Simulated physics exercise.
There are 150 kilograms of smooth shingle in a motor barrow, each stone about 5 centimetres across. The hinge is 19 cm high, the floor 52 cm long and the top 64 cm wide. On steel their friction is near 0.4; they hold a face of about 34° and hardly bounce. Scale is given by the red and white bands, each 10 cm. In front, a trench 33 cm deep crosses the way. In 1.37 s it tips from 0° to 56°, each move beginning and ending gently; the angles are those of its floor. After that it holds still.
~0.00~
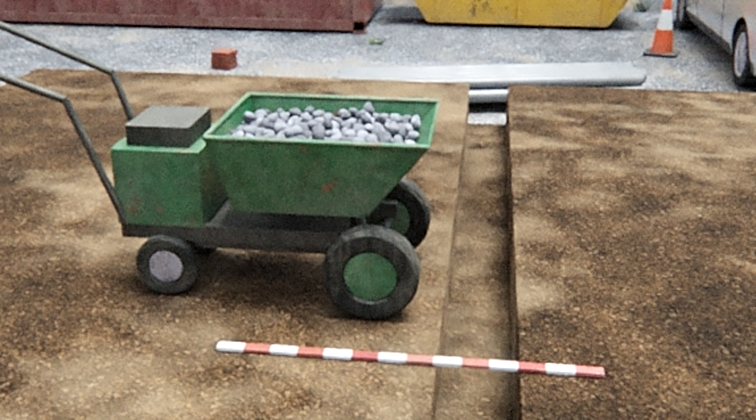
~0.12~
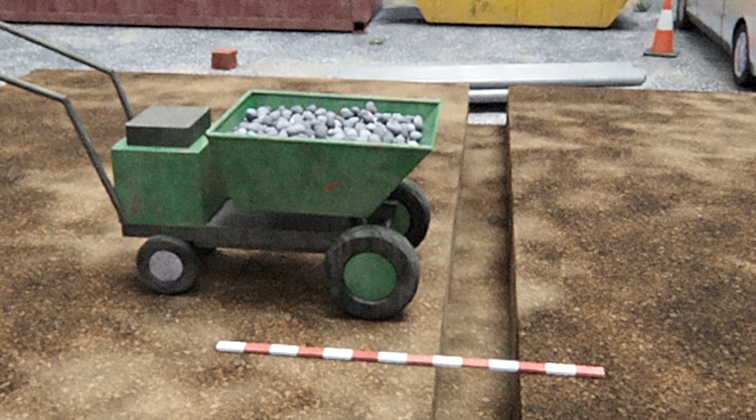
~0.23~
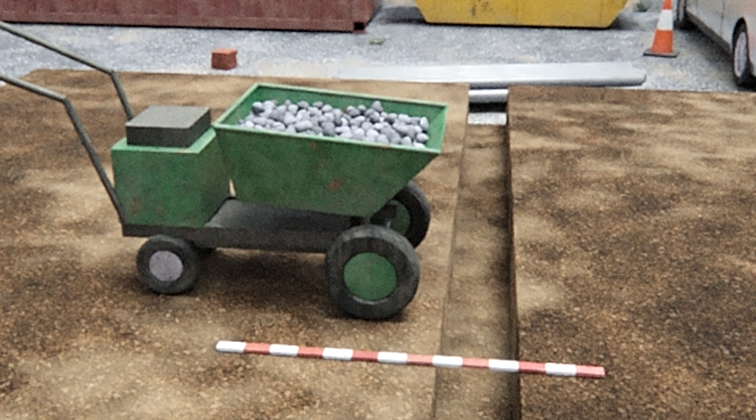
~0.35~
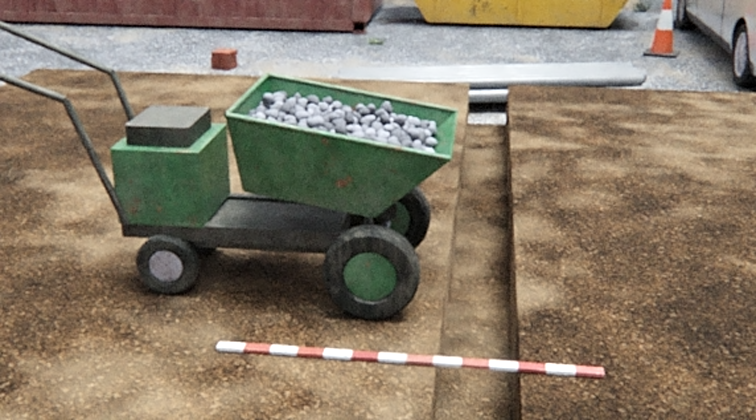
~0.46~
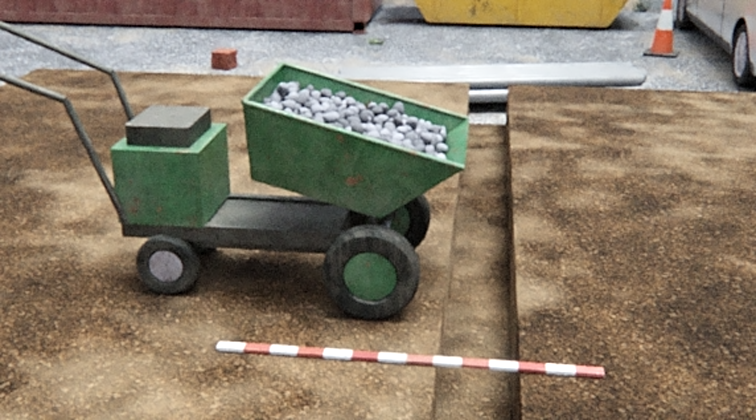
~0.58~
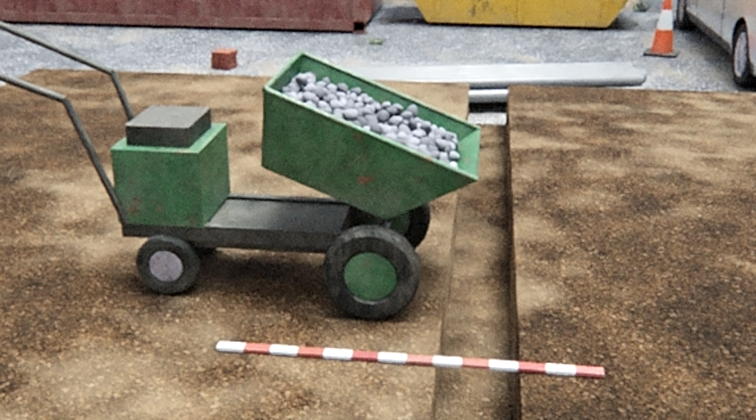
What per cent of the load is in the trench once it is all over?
16 %.
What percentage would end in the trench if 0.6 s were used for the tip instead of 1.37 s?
Roughly 10 per cent.
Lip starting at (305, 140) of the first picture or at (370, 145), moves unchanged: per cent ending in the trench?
Around 55% for the first place and 55% for the second.
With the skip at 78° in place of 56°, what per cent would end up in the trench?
Expect roughly 5 per cent.
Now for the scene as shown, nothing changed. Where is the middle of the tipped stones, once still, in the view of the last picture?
Around (559, 290).
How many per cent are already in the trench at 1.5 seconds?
By that moment, roughly 0 per cent of the load.
After 1.0 s the floor is at 47°; 100 % in the skip; the foremost stones are at (501, 209).
After 1.5 s the floor is at 56°; 84 % in the skip, 1 % in the trench, 16 % past the trench; the foremost stones are at (594, 299).
After 1.8 s the floor is at 56°; 58 % in the skip, 1 % in the trench, 42 % past the trench; the foremost stones are at (693, 300).
After 3.8 s the floor is at 56°; 27 % in the skip, 16 % in the trench, 57 % past the trench; the foremost stones are past the picture's edge.
